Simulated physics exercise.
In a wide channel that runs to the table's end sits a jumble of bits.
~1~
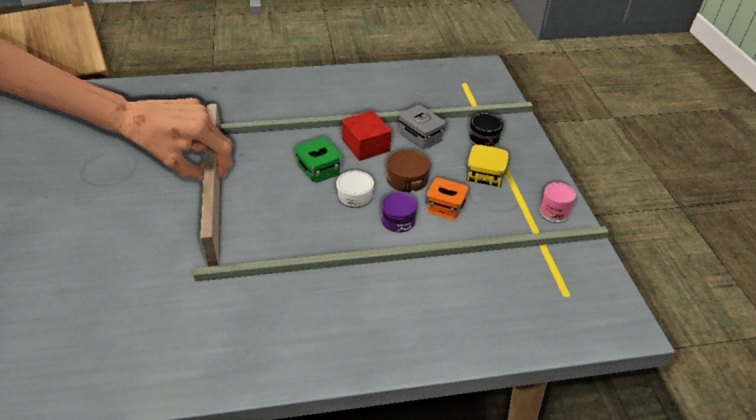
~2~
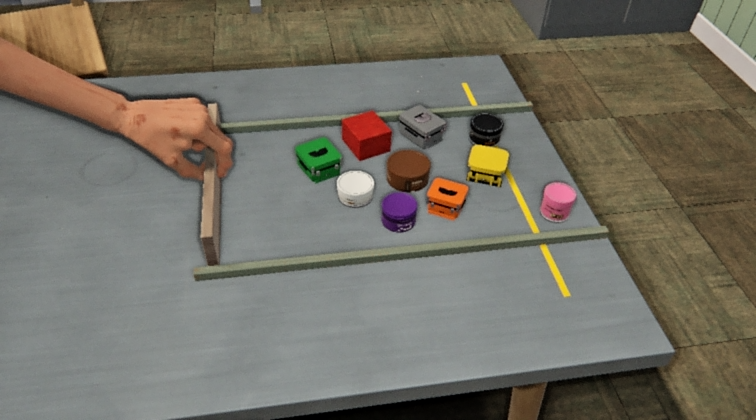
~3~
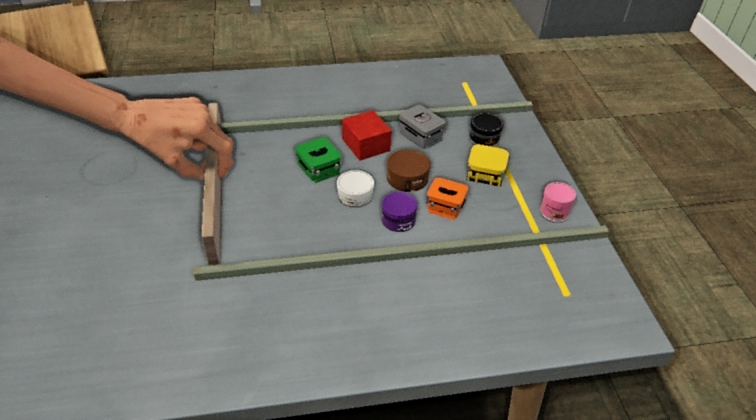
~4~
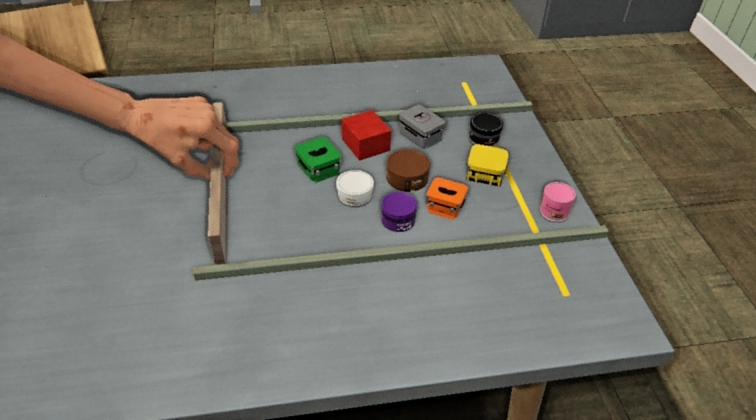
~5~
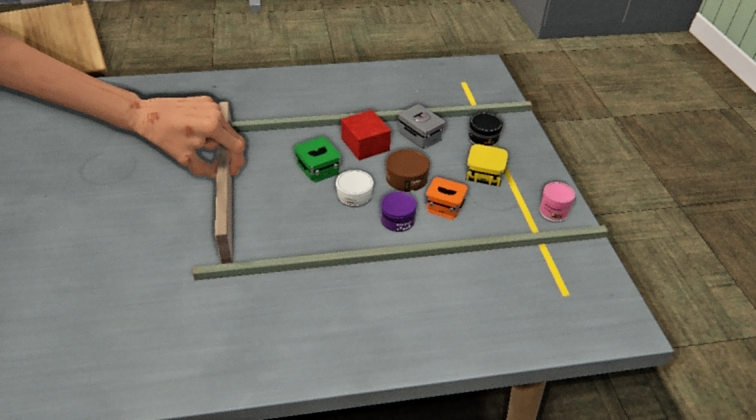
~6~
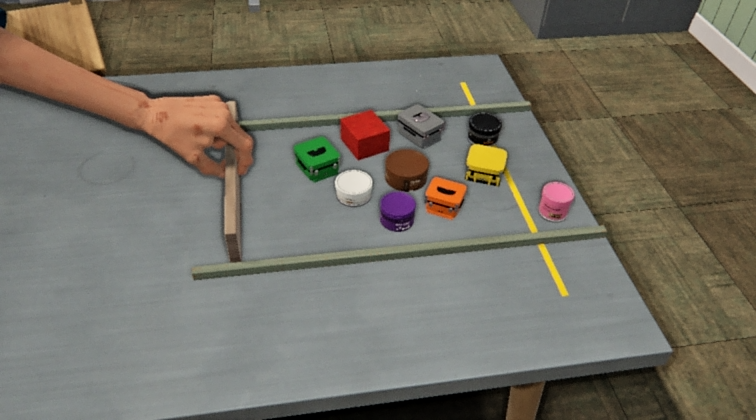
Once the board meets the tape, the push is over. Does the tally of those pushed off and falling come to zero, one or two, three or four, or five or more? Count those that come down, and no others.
The number of pieces cleared off the edge is going to be one or two exactly.
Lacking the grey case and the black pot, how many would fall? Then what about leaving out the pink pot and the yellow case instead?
Well, the first time you'd get 1, and the next time 1.
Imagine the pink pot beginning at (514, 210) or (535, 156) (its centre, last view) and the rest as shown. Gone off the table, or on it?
Order of tries: On, off.
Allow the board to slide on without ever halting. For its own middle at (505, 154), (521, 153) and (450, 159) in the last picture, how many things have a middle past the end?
In order of the places given, that's 2, 4 and 0.
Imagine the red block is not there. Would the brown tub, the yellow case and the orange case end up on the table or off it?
The brown tub remains - the yellow case ends up below - the orange case remains.
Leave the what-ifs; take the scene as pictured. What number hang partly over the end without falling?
You'd get 2.
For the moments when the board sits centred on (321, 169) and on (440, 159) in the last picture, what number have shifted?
Well, it's 1 at the first one and 9 at the second.
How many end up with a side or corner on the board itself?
That number would be 4.
Early on, none off yet; pink pot at rest near (556, 202); black pot at rest near (484, 130); yellow case at rest near (486, 166).
A while later, none off yet; pink pot at rest near (556, 202); black pot moving near (491, 129); yellow case travelled about its own width near (511, 164).
Finally, the number that fall off is one or two; lost, yellow case and black pot.
